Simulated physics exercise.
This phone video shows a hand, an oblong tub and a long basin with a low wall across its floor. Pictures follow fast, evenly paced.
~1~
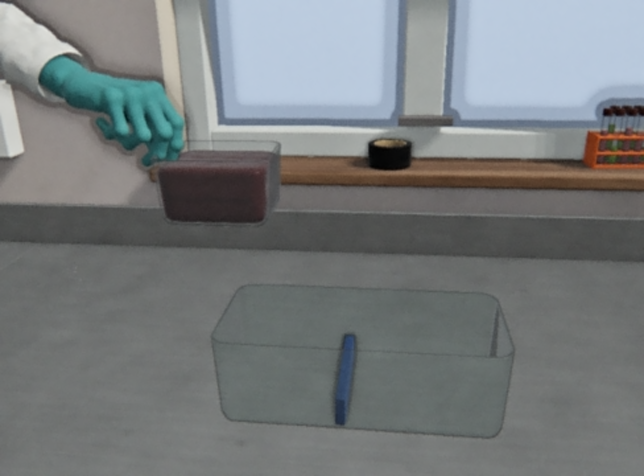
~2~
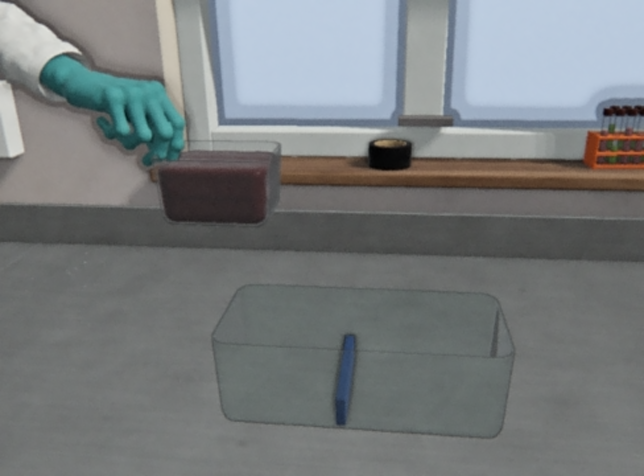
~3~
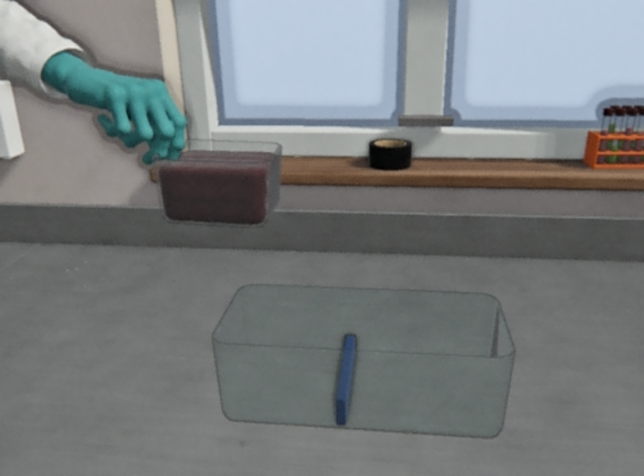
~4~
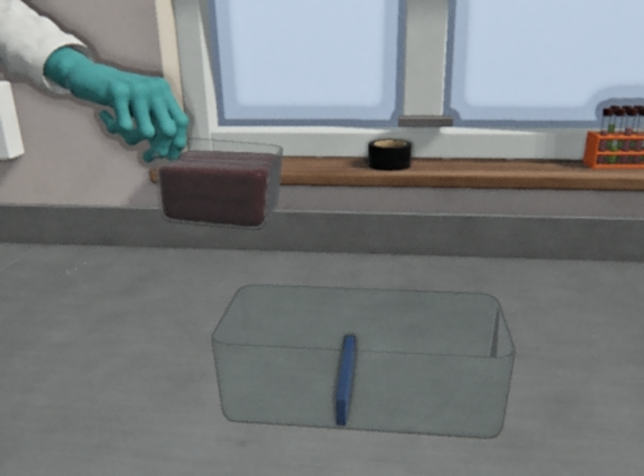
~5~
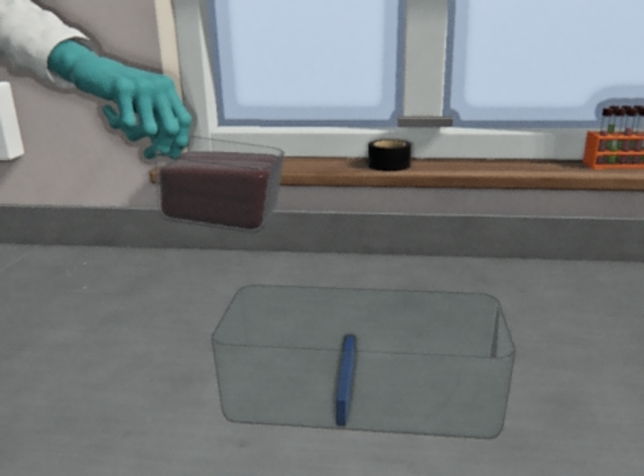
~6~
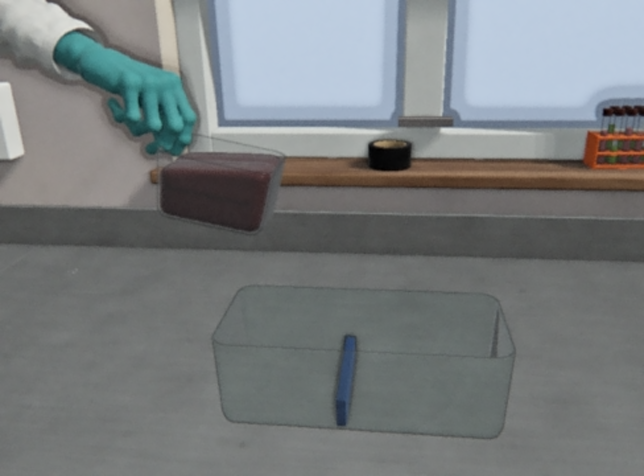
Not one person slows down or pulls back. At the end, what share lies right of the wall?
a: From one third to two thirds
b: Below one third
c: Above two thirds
The answer is a.
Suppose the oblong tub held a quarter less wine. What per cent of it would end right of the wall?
It would be somewhere near 40 %.
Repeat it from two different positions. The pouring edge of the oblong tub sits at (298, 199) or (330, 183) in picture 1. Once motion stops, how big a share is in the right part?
It comes out at around 65 percent and then around 85 percent.
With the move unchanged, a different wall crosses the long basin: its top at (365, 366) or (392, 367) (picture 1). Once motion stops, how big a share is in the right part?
First some 25, then 5 per cent.
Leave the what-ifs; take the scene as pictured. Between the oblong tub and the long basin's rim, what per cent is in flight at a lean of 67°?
Around 35 in a hundred, more or less.
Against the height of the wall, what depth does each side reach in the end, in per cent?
Levels: Left around 30 per cent, right around 40 per cent.
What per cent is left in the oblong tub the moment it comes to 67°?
It works out to close to 50 percent.
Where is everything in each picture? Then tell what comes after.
In the first frame, tilt 0°; pouring edge (274, 153); surface from (170, 159) to (273, 161); the long basin's rim runs from (226, 312) to (505, 325); the wall's top is at (345, 366).
In the second frame, tilt 0°; pouring edge (274, 153); surface from (171, 159) to (274, 161).
In the third frame, tilt 2°; pouring edge (275, 155); surface from (171, 159) to (275, 161).
In the fourth frame, tilt 4°; pouring edge (276, 158); surface from (171, 159) to (275, 162).
In the fifth frame, tilt 7°; pouring edge (277, 161); surface from (172, 160) to (276, 163).
In the sixth frame, tilt 11°; pouring edge (279, 166); surface from (173, 161) to (278, 164).
A moment on, the oblong tub is tipped part way and 51 per cent is still to pour, 4 is left of the wall and 11 right of it.
Next, the oblong tub is tipped right over and 8 per cent is still to pour, 24 is left of the wall and 59 right of it.
Then the oblong tub is tipped right over and 0 per cent is still to pour, 39 is left of the wall and 60 right of it.
Later the oblong tub is tipped right over and 0 per cent is still to pour, 39 is left of the wall and 60 right of it.
Finally, 39 per cent lies left of the wall, 60 right of it and 1 outside.
